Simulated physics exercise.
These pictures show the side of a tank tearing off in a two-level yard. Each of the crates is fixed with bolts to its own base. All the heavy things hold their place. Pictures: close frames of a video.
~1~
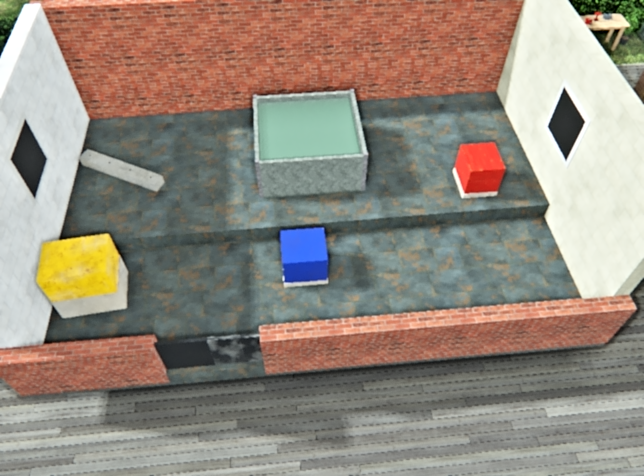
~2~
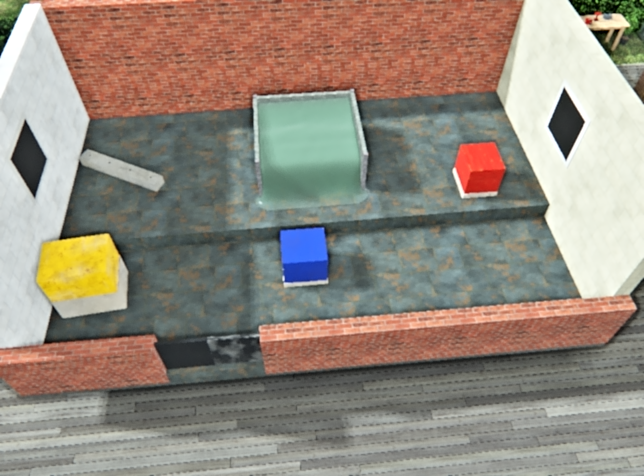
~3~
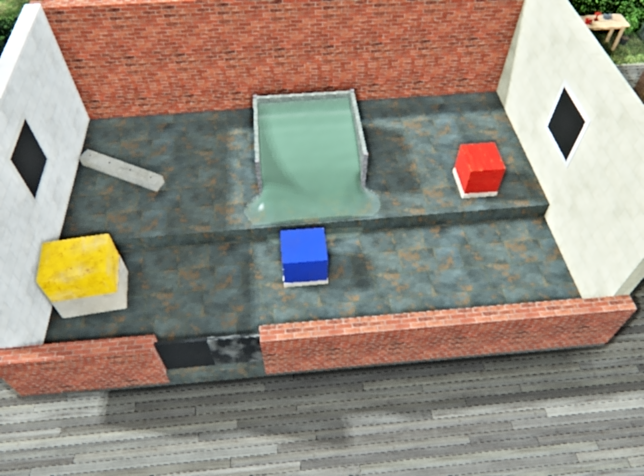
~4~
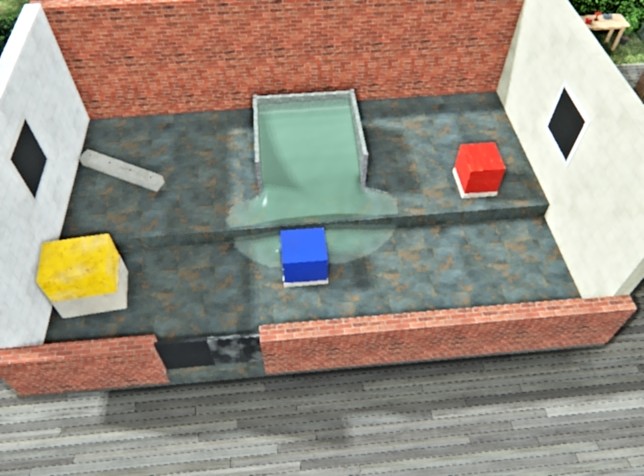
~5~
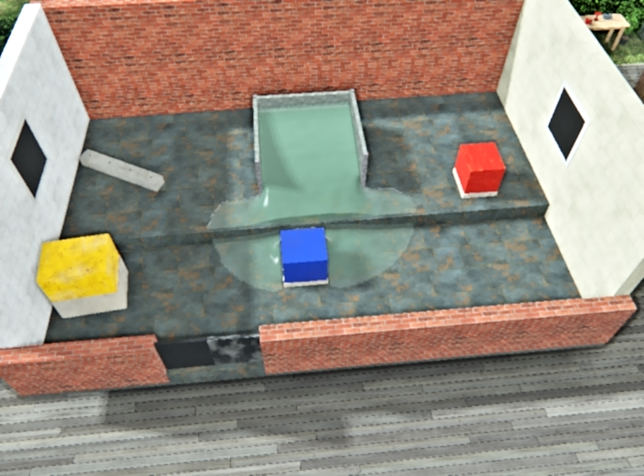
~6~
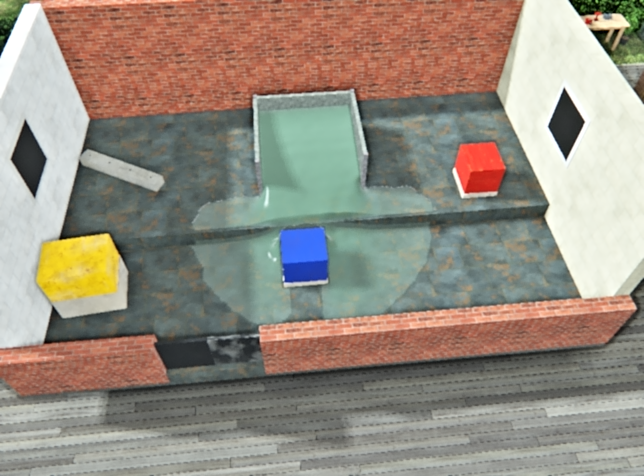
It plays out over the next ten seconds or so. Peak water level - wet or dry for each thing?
Blue crate - wet; red crate - dry; yellow crate - dry.
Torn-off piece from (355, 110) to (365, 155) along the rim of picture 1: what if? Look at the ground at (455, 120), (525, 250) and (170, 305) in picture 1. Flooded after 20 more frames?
Sodden, then sodden, then spared.
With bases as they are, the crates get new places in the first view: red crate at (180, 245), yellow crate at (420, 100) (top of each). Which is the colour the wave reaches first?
My guess is the one in blue.
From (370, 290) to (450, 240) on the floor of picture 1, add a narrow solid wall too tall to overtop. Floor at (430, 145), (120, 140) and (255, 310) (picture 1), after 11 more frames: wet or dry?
In turn: Not flooded, no water, awash.
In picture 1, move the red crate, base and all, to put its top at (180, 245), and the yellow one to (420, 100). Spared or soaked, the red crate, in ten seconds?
Well, the red one goes wet in the end.
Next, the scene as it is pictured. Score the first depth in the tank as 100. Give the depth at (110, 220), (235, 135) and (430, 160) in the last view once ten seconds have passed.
I'd put them at close to 0 per cent, then 0 per cent, then 0 per cent.
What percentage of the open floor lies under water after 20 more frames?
By my count, 45 percent.
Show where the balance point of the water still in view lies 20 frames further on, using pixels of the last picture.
Centre point: Around (310, 273).
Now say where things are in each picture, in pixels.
Still water in the tank at (308, 128), in the first frame.
The front is at (258, 199), out from the gap at (312, 182), in the second frame.
Water pours out at (312, 183) and has run to (251, 216), in the third frame.
The front is at (243, 247), out from the gap at (312, 184), in the fourth frame.
The front is at (243, 277), out from the gap at (312, 185), in the fifth frame.
Water pours out at (312, 185) and has run to a hidden place, in the sixth frame.
A moment on, water covers 30 % of the floor; the blue crate water round its plinth, the red crate not reached, the yellow crate not reached.
Next, water covers 40 % of the floor; the blue crate water round its plinth, the red crate water round its plinth, the yellow crate water round its plinth.
Then, water covers 45 % of the floor; the blue crate water round its plinth, the red crate water round its plinth, the yellow crate water round its plinth.
Later, water covers 45 % of the floor; the blue crate water round its plinth, the red crate water round its plinth, the yellow crate water round its plinth.
In the end, water covers 45 % of the floor; the blue crate was topped, the red crate stayed above the water, the yellow crate stayed above the water.
